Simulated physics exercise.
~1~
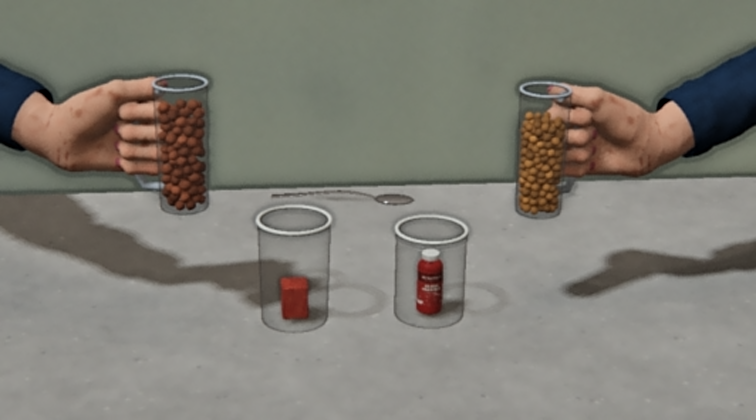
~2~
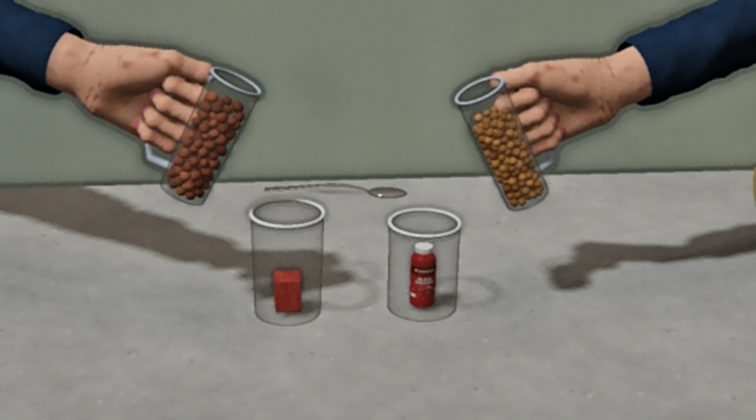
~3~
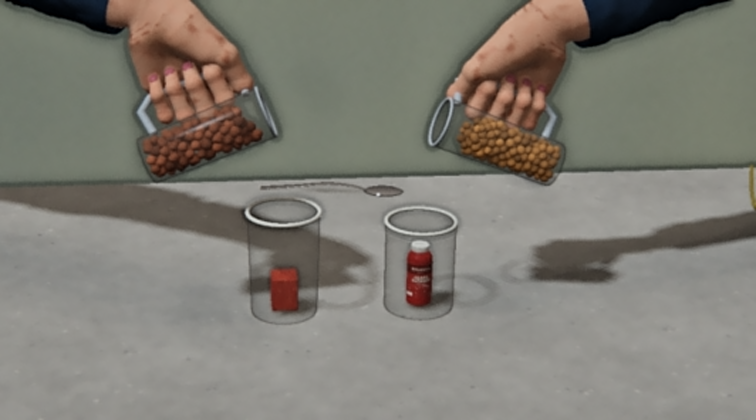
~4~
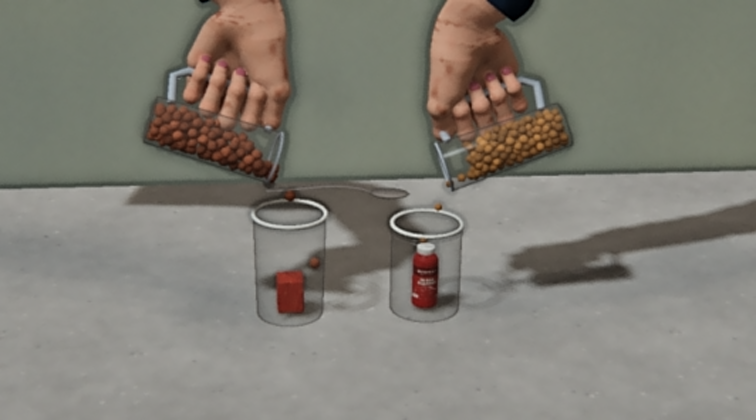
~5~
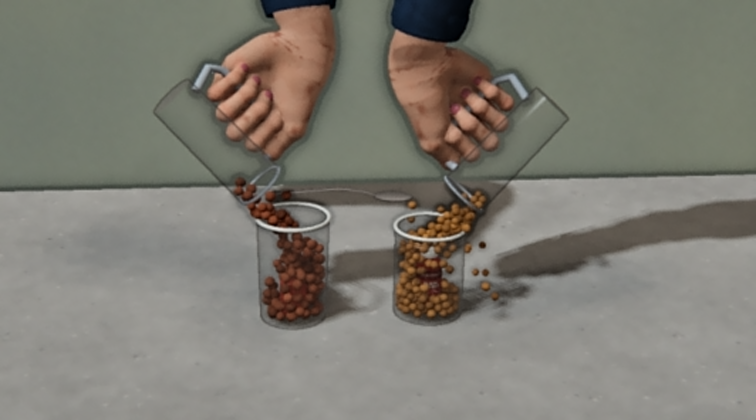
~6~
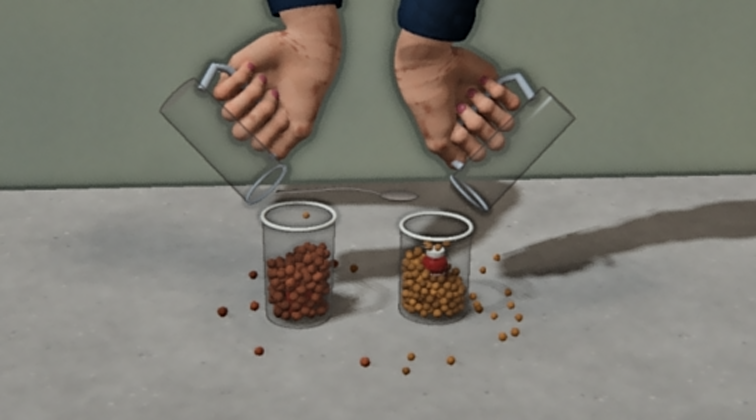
Two hands tip cups of small balls into clear containers, burying only the left object.
